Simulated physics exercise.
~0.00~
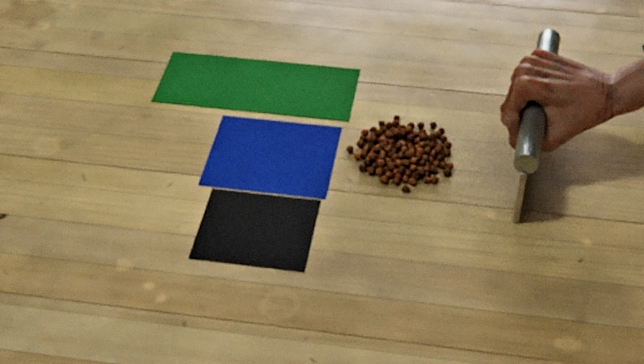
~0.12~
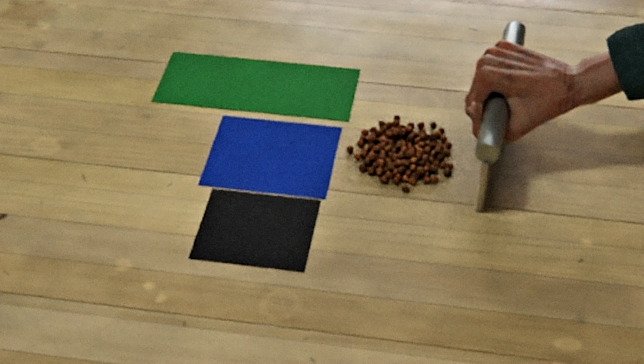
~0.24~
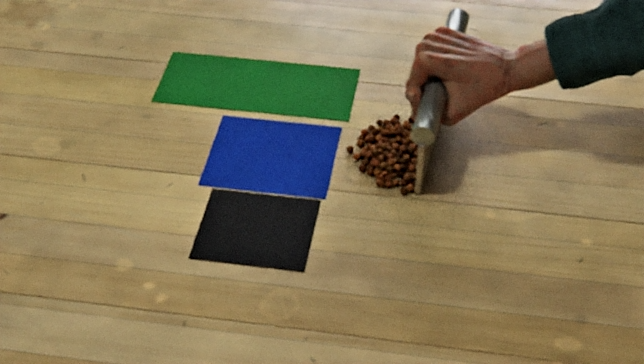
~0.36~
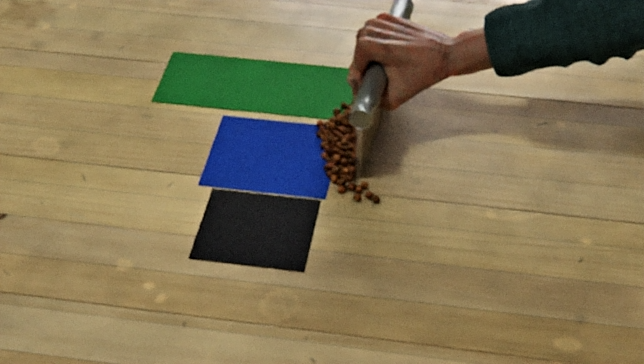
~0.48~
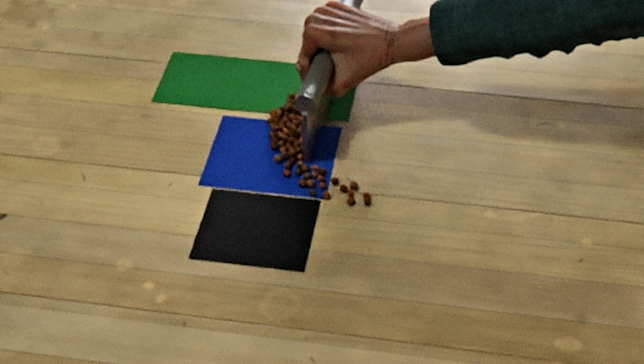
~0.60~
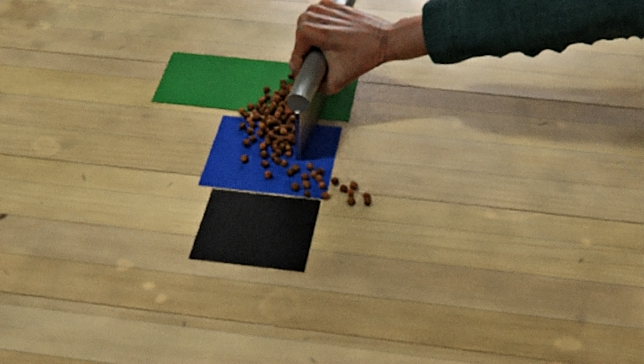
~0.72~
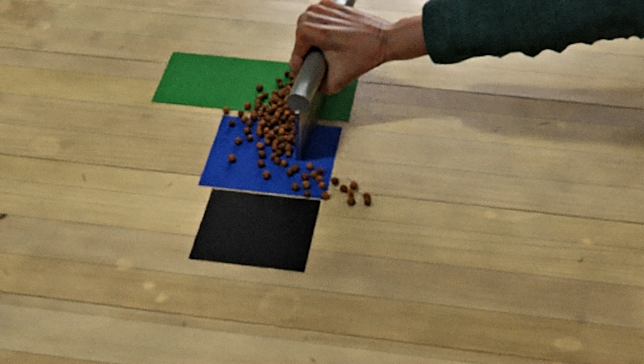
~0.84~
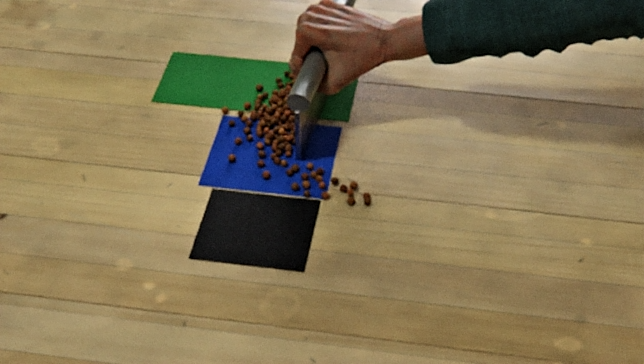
Hand pushing small brown pieces left with a metal scraper, then stopping as they settle across blue and green mats, several outside.
